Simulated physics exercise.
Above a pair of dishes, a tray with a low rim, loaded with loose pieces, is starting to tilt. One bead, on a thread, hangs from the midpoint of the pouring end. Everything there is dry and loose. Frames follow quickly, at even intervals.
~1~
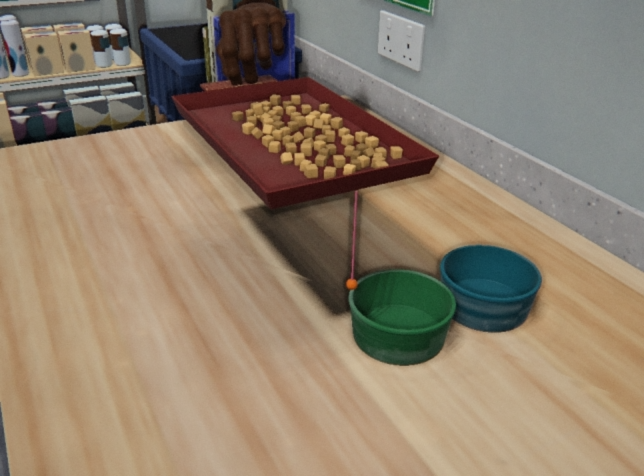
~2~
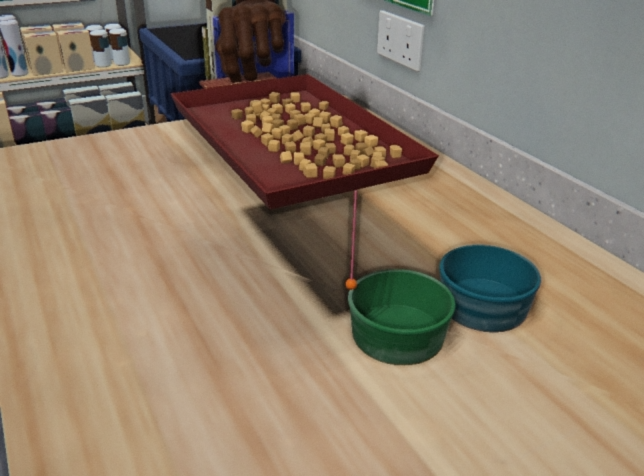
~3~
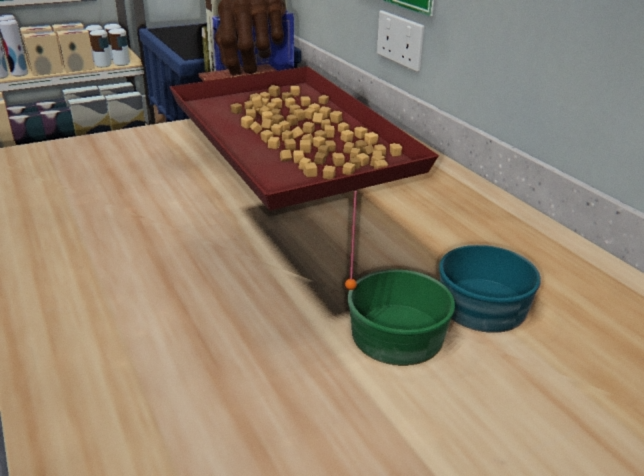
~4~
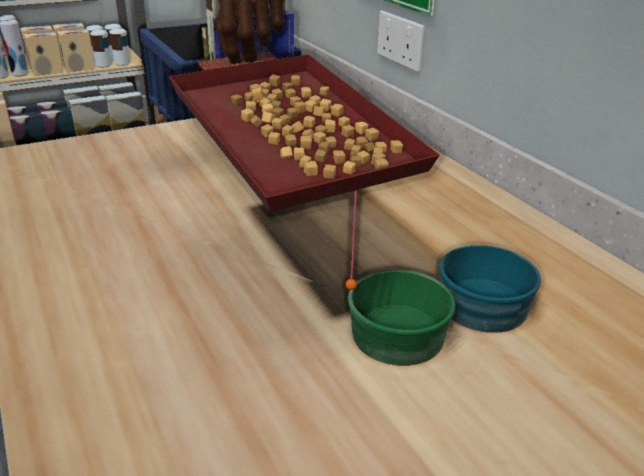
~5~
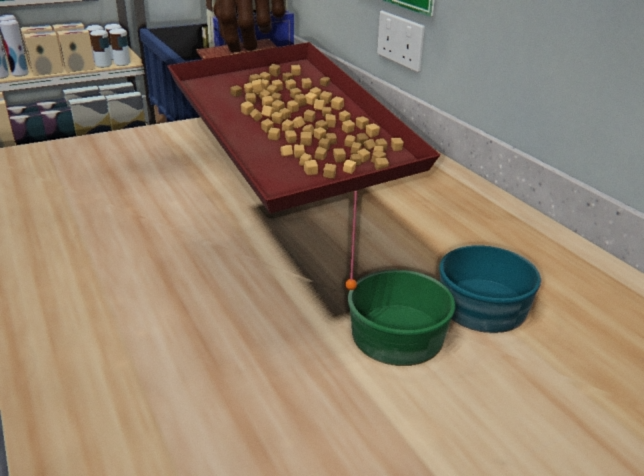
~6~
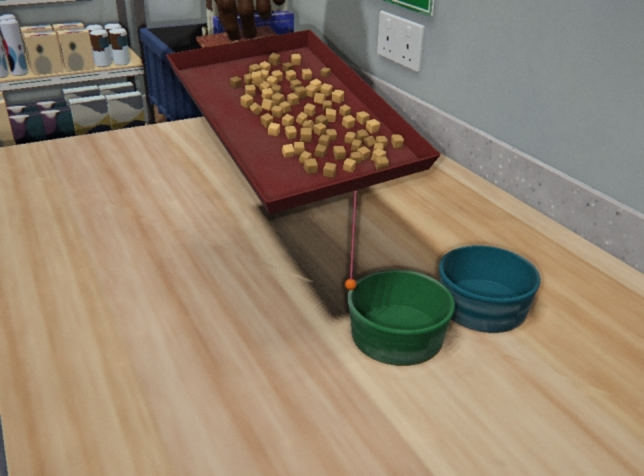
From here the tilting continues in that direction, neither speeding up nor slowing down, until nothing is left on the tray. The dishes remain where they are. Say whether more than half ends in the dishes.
The dishes secure under fifty percent.
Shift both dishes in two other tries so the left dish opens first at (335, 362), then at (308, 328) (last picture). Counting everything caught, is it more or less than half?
Taking the places in turn, it's past half and then past half.
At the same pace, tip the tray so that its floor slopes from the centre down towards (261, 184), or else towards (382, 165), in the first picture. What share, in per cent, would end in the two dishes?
0 % and 80 %.
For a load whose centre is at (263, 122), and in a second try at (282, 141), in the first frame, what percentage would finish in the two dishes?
Respectively 0 and 0 per cent.
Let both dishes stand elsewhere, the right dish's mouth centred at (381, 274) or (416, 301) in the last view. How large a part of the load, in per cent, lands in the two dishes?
About 10% on the first try and 70% on the second.
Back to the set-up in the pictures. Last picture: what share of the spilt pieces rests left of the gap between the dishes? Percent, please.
About 90 percent of the spill.
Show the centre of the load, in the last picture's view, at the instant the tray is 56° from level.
(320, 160).
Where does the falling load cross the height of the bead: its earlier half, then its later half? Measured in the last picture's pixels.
Initially about (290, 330); subsequently about (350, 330).
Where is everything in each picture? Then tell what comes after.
In the first frame, corners of the pouring end at (270, 189) and (431, 155), level; middle of the load at (310, 133), small wooden cubes; left dish at (430, 343); right dish at (521, 311); bead on its thread at (352, 284).
In the second frame, corners of the pouring end at (270, 189) and (430, 154), level; middle of the load at (309, 132).
In the third frame, corners of the pouring end at (270, 190) and (430, 154), tipped barely, lowest at the left corner; middle of the load at (309, 128).
In the fourth frame, corners of the pouring end at (270, 192) and (431, 153), tipped a little, lowest at the left corner; middle of the load at (309, 122).
In the fifth frame, corners of the pouring end at (270, 195) and (432, 153), tipped a little, lowest at the left corner; middle of the load at (310, 116).
In the sixth frame, corners of the pouring end at (270, 197) and (432, 152), tipped a little, lowest at the left corner; middle of the load at (310, 110); left dish at (429, 343); right dish at (519, 311).
Soon after the last picture, tray tipped steeply; all on the tray.
A little later, tray tipped right over; all on the tray.
Later still, tray tipped past a quarter turn; a small part in the left dish; nearly all outside both.
At rest, tray tipped past a quarter turn; a small part in the left dish; none in the right dish; nearly all outside both.
